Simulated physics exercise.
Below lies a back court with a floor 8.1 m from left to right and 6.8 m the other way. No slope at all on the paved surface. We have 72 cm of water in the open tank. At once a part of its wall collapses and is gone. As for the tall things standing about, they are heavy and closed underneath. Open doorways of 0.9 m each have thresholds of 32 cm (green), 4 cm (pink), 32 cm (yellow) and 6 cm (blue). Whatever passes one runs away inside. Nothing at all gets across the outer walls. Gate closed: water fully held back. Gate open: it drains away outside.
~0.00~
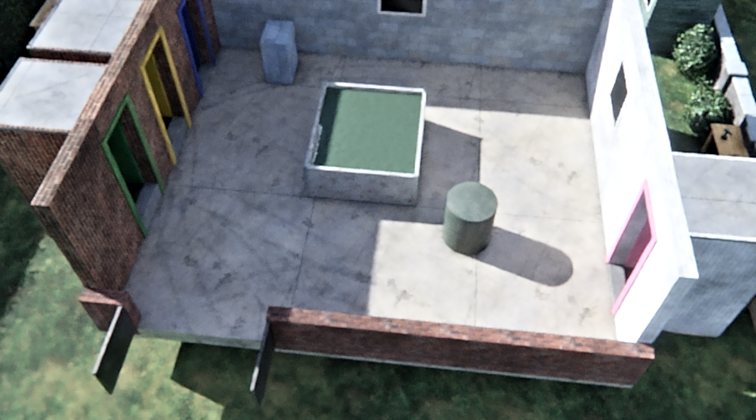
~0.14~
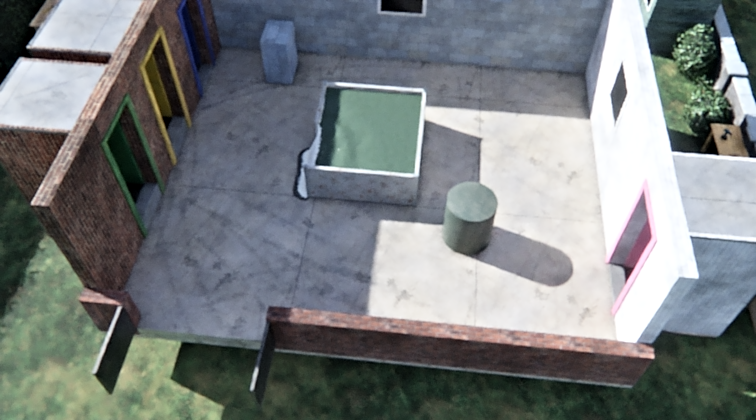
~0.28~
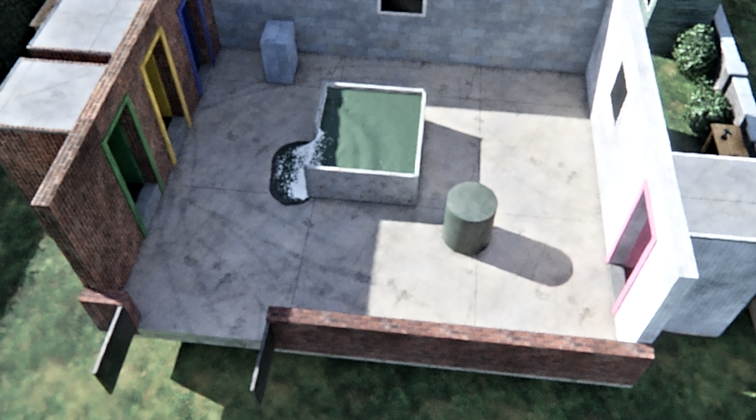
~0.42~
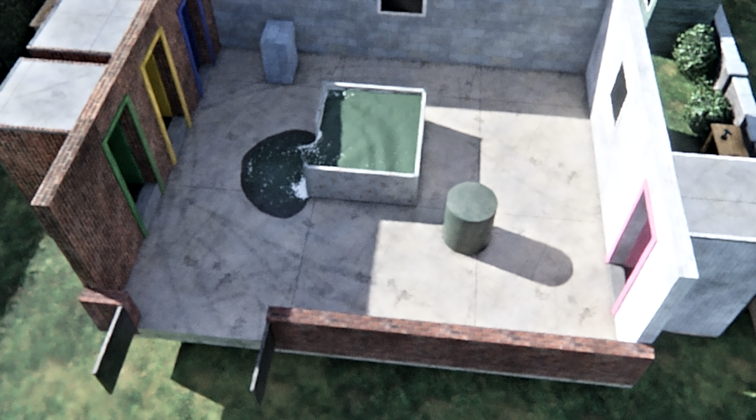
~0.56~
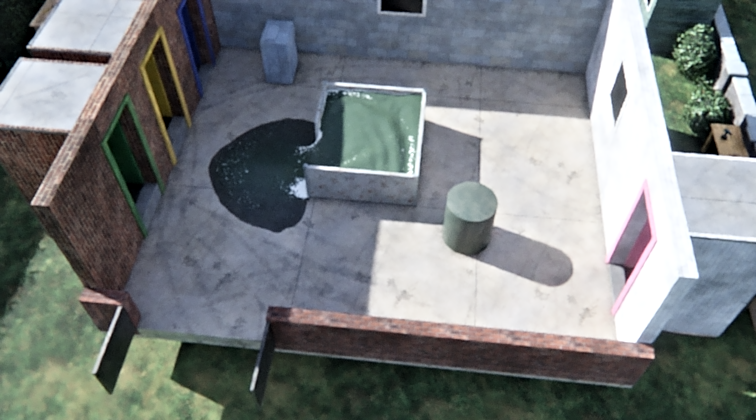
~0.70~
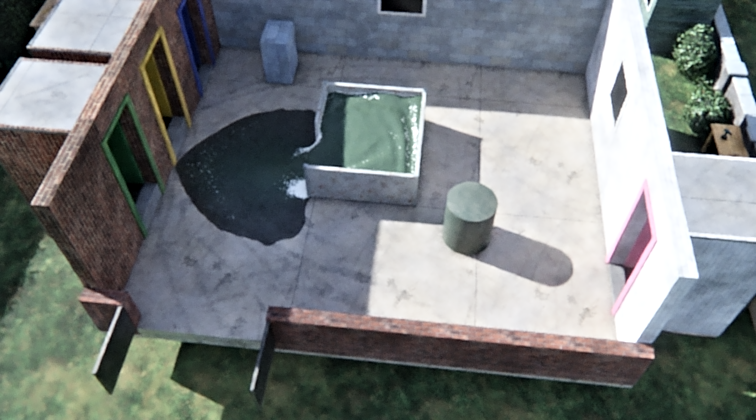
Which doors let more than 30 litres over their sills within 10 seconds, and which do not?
Outcome: The green door never breaches the limit, the pink door never breaches the limit, the yellow door never breaches the limit, the blue door breaches the limit.
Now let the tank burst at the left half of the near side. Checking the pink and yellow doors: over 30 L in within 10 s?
Pink: Exceeding the limit; yellow: Within the limit.
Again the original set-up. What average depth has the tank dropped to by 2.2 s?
Some 39 cm.
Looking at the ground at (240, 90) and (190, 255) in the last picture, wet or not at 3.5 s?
Soaked, soaked.
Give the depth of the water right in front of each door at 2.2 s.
You'd get green at 28 cm, pink at 0 cm, yellow at 30 cm, and blue at 10 cm.
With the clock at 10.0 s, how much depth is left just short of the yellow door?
Depth: Approx. 7.5 cm.
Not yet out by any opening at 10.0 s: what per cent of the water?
About 68 per cent.
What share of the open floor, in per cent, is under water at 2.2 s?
Near 25 per cent is wet.
After 1.4 s water covers 20 % of the floor and is deepest (38 cm) near (304, 176); green door 27 cm at the sill, 0 L in, pink door not reached, yellow door 30 cm at the sill, 0 L in, blue door not reached.
After 2.2 s water covers 25 % of the floor and is deepest (52 cm) near (116, 312); green door 28 cm at the sill, 0 L in, pink door not reached, yellow door 30 cm at the sill, 1 L in, blue door 10 cm at the sill, 2 L in.
After 3.5 s water covers 30 % of the floor and is deepest (27 cm) near (120, 302); green door 18 cm at the sill, 0 L in, pink door not reached, yellow door 21 cm at the sill, 2 L in, blue door 9 cm at the sill, 11 L in.
After 6.0 s water covers 55 % of the floor and is deepest (16 cm) near (116, 312); green door 11 cm at the sill, 0 L in, pink door not reached, yellow door 13 cm at the sill, 3 L in, blue door 15 cm at the sill, 55 L in.
After 10.0 s water covers 80 % of the floor and is deepest (10 cm) near (169, 179); green door 8 cm at the sill, 0 L in, pink door 2 cm at the sill, 0 L in, yellow door 8 cm at the sill, 3 L in, blue door 9 cm at the sill, 127 L in.
